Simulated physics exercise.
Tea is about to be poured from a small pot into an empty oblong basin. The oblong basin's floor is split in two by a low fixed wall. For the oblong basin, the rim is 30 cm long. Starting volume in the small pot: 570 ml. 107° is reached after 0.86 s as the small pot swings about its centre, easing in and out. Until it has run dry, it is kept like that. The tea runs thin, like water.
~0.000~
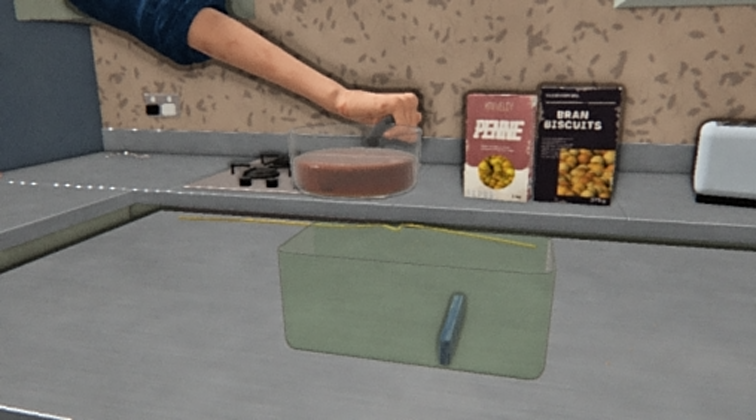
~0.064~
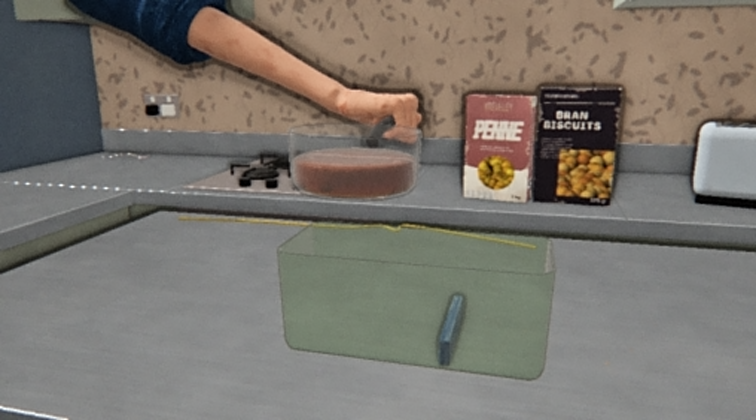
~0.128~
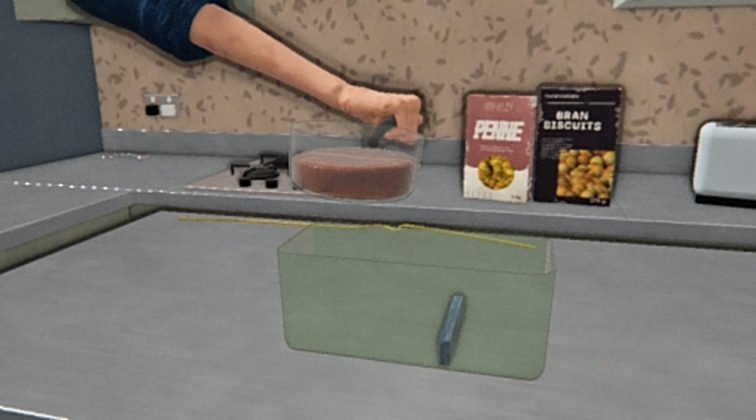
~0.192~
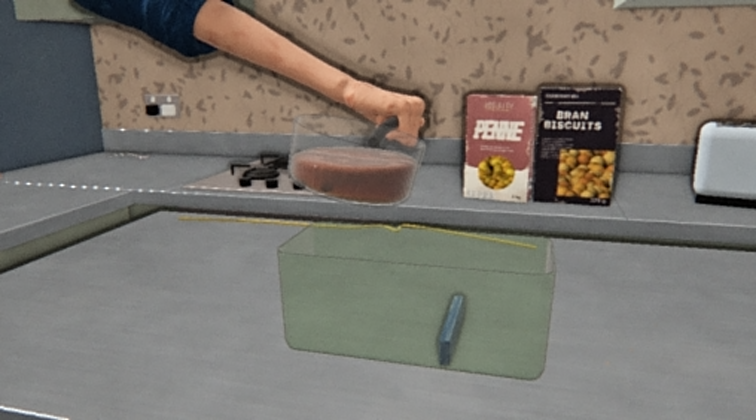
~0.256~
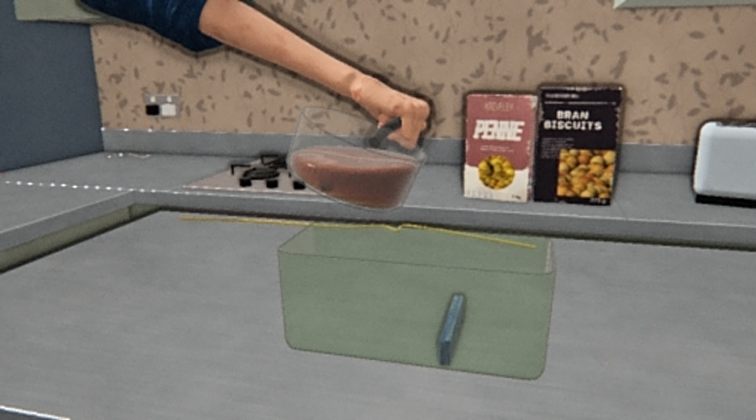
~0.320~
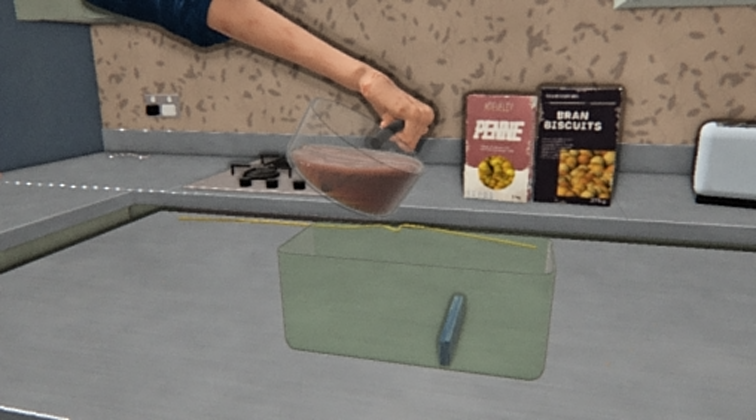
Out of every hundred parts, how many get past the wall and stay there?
About 33 out of 100.
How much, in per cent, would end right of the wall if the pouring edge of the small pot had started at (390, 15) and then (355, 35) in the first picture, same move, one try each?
30 then 10 %.
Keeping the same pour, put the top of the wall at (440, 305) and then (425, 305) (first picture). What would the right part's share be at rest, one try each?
In order, 50 and 65 per cent.
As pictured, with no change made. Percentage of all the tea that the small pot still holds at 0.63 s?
I'd estimate some 30 % remains.
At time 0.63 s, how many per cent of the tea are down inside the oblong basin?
Around 50%.
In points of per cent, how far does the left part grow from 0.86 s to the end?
Roughly 8 in a hundred.
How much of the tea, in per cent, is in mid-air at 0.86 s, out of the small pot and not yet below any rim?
Around 4 percent of it is airborne.
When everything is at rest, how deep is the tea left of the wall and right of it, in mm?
Depths at rest: Left around 16 mm, right around 14 mm.
After 0.63 s the tilt is 89° and 29 per cent is still to pour, 25 is left of the wall and 26 right of it.
After 0.86 s the tilt is 107° and 5 per cent is still to pour, 58 is left of the wall and 33 right of it.
After 1.10 s the tilt is 107° and 0 per cent is still to pour, 66 is left of the wall and 33 right of it.
After 1.36 s the tilt is 107° and 0 per cent is still to pour, 66 is left of the wall and 33 right of it.
In the end 66 per cent lies left of the wall, 33 right of it and 1 outside.
